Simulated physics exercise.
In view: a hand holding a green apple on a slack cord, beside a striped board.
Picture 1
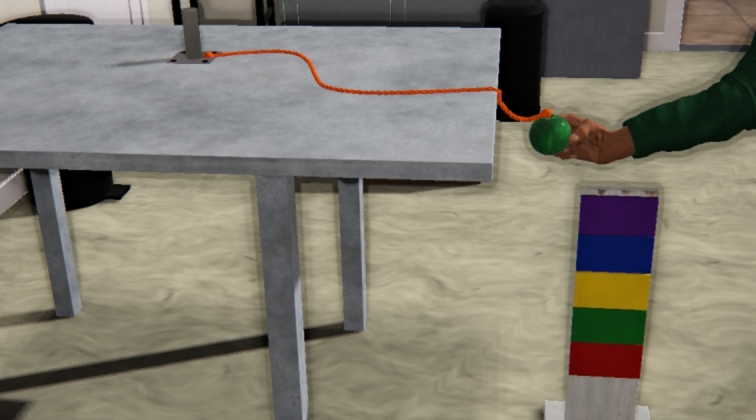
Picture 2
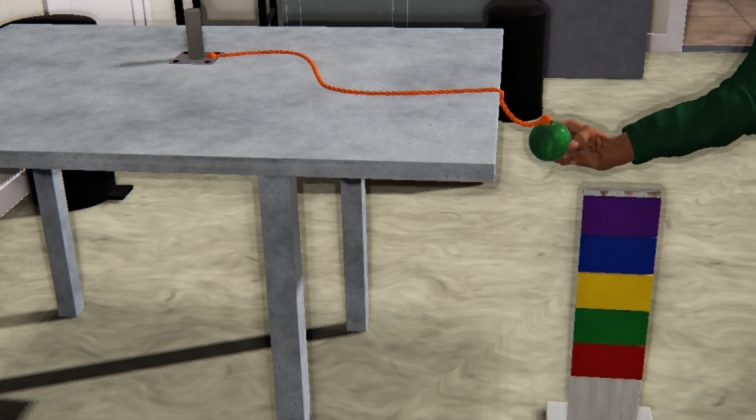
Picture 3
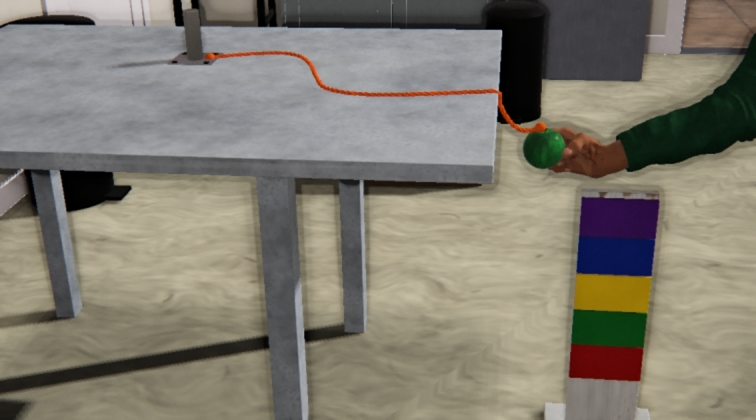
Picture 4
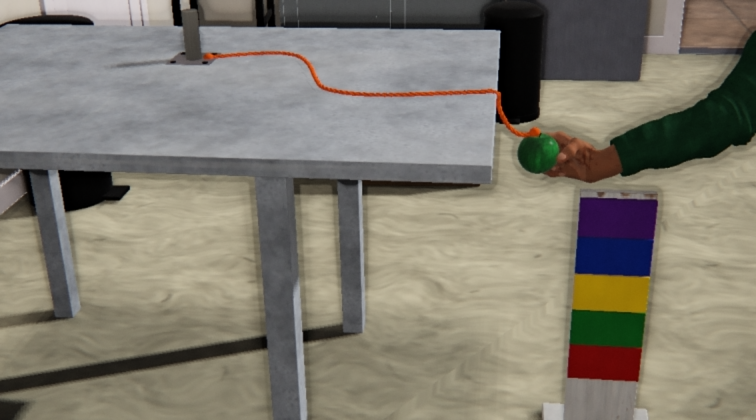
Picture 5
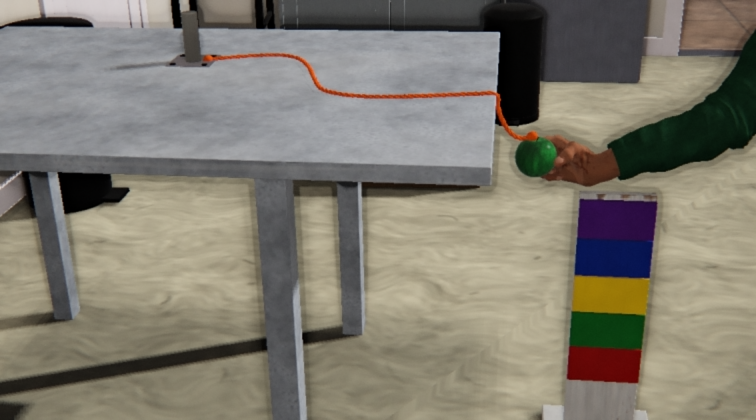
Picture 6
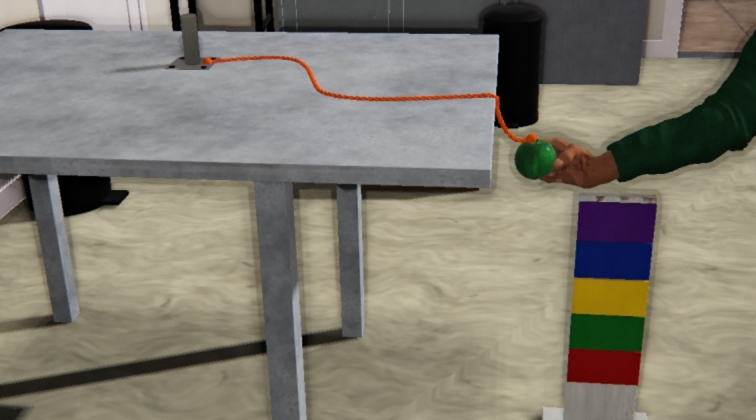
A hand in a dark green sleeve reaches in from the right, holding a green apple beside a grey table, seen from slightly above in a room with a pale floor. A slack orange cord runs from a small upright post across the tabletop to the apple, above a board striped purple, blue, yellow, green and red. The hand lowers the apple slightly and shifts it left, while the view barely moves.
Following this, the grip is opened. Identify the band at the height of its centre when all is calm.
Its centre is at blue.
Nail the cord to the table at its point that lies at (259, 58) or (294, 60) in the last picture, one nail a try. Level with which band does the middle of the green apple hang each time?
In that order: Blue; blue.
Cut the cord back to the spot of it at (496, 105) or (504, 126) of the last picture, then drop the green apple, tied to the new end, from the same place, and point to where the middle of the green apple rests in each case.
In order, around (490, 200) and (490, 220).
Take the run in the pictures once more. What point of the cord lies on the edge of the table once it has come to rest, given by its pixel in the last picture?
You'll find it close to (405, 99).
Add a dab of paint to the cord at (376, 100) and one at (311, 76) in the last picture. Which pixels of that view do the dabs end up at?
Point one to (469, 80), point two to (355, 72).
Soon after, apple near (471, 245); level with blue.
Then, apple near (502, 235); level with blue.
At rest, apple near (494, 242); level with blue. Its centre hangs level with the blue band.
